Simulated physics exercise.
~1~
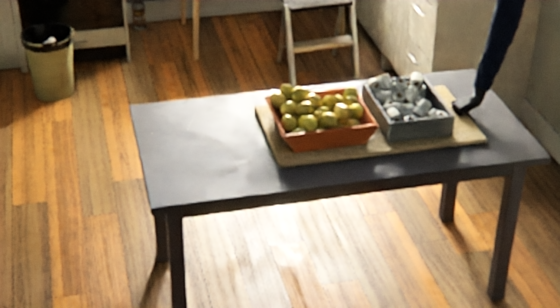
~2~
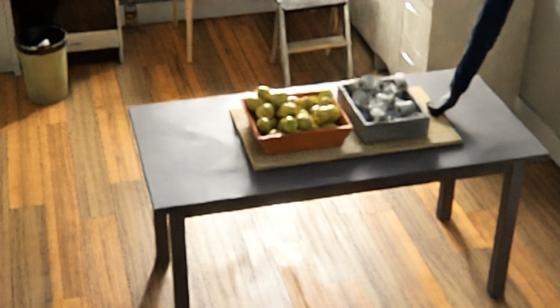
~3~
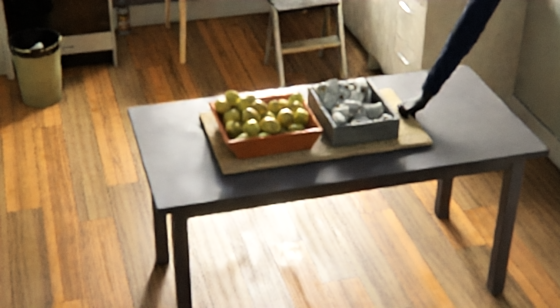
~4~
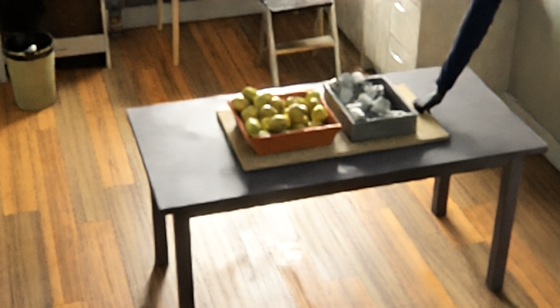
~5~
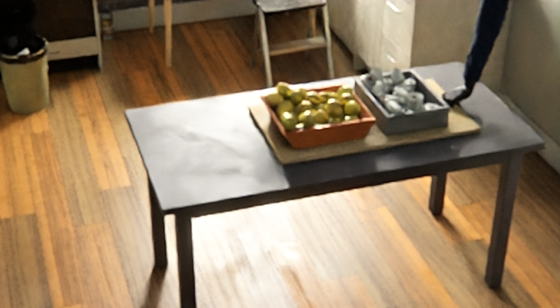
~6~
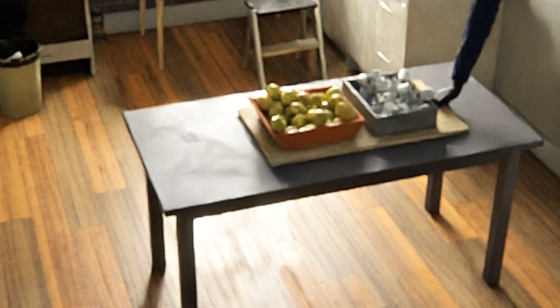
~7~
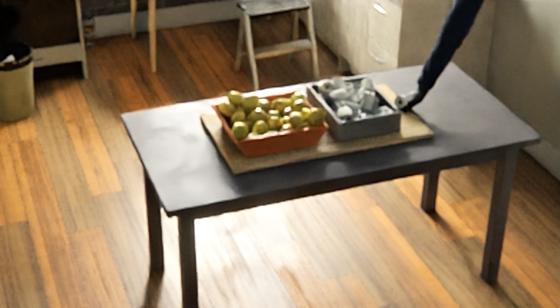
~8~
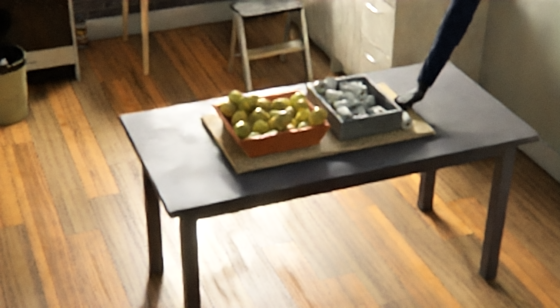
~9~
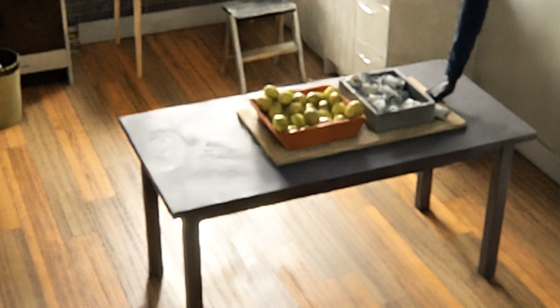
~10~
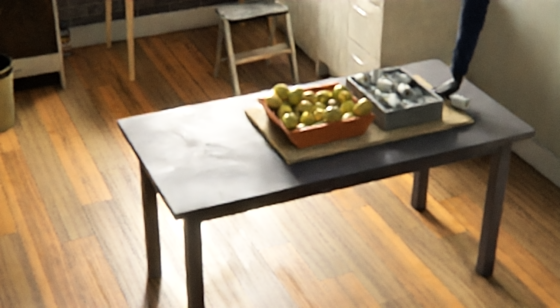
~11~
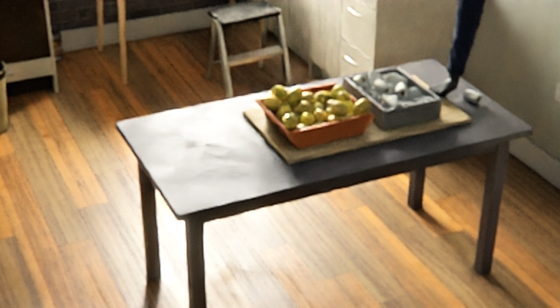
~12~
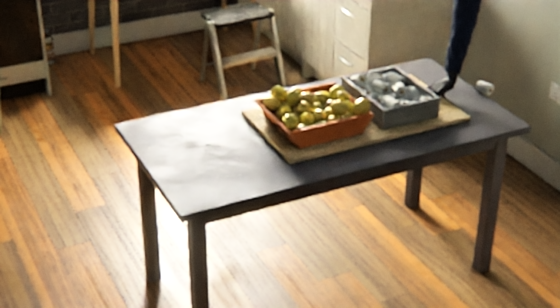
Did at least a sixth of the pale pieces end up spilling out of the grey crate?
No, far fewer than a sixth of them came out. Just one pale piece left the grey crate and rolled away to the right, while the rest stayed inside.
